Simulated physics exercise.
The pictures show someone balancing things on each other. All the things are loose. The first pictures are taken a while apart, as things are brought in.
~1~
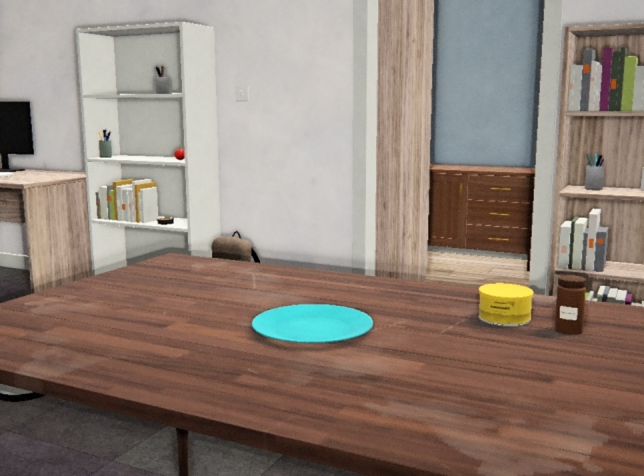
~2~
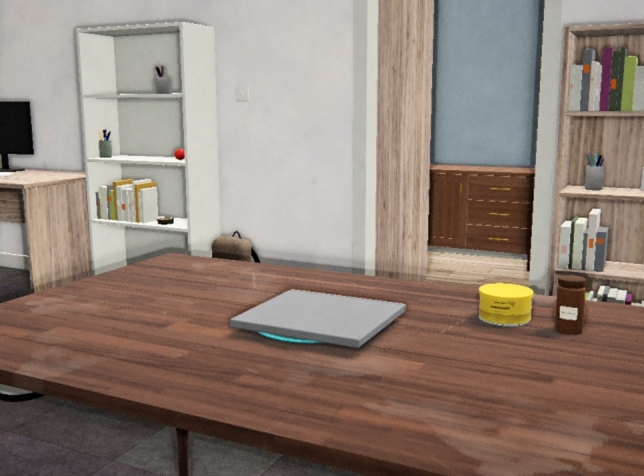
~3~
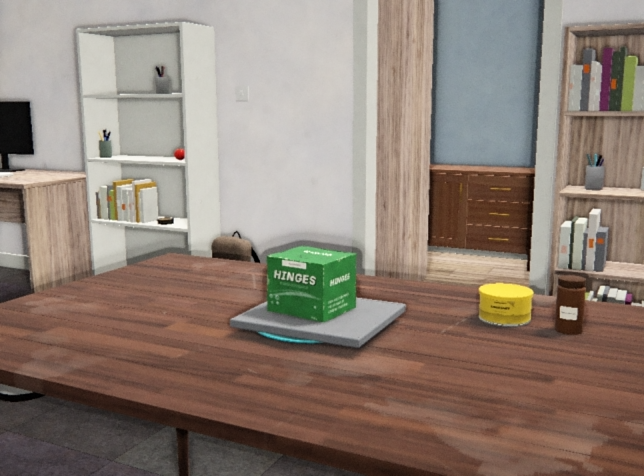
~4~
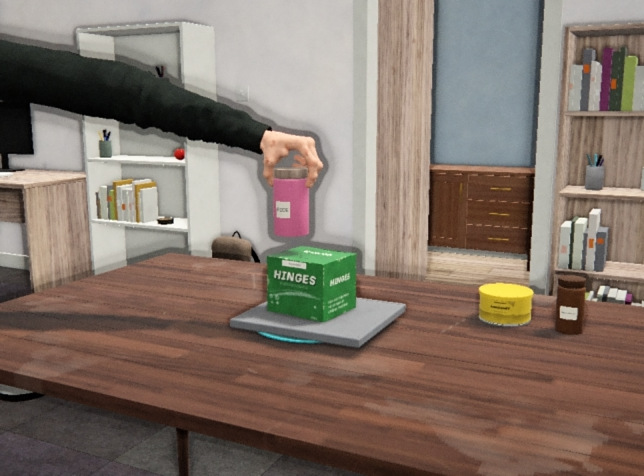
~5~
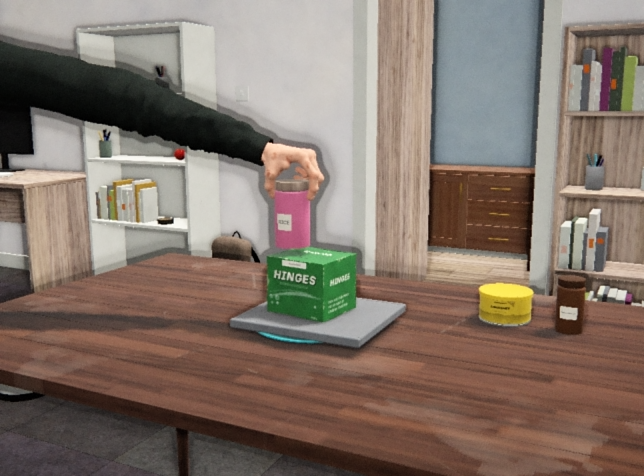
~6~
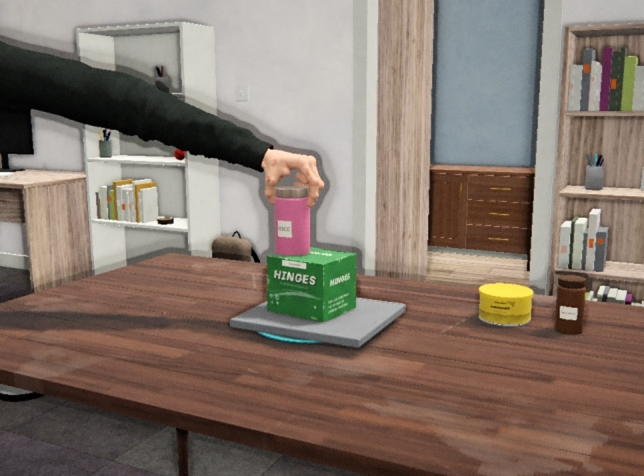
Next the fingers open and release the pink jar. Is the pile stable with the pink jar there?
It holds.
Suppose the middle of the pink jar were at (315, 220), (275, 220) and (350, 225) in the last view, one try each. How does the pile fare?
First try: It stays up; second try: It gives way; third try: It gives way.
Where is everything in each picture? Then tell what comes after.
In the first picture, the last thing is not in view yet.
In the second picture, the last thing is not in view yet; brown shaker (570, 305).
In the third picture, the last thing is not in view yet; green box (312, 282).
In the fourth picture, still above its spot; pink jar (291, 201); yellow tub (505, 305).
In the fifth picture, still above its spot; pink jar (292, 214).
In the sixth picture, in place under the hand; pink jar (292, 220); grey tray (321, 315).
Then, 0.20 s past the last view, nothing moves.
Then, 0.60 s past the last view, pink jar resting near (292, 220).
Finally, all 6 still in place. Final places as the last picture's camera would see them, pink jar near (292, 220). The pile keeps its balance.
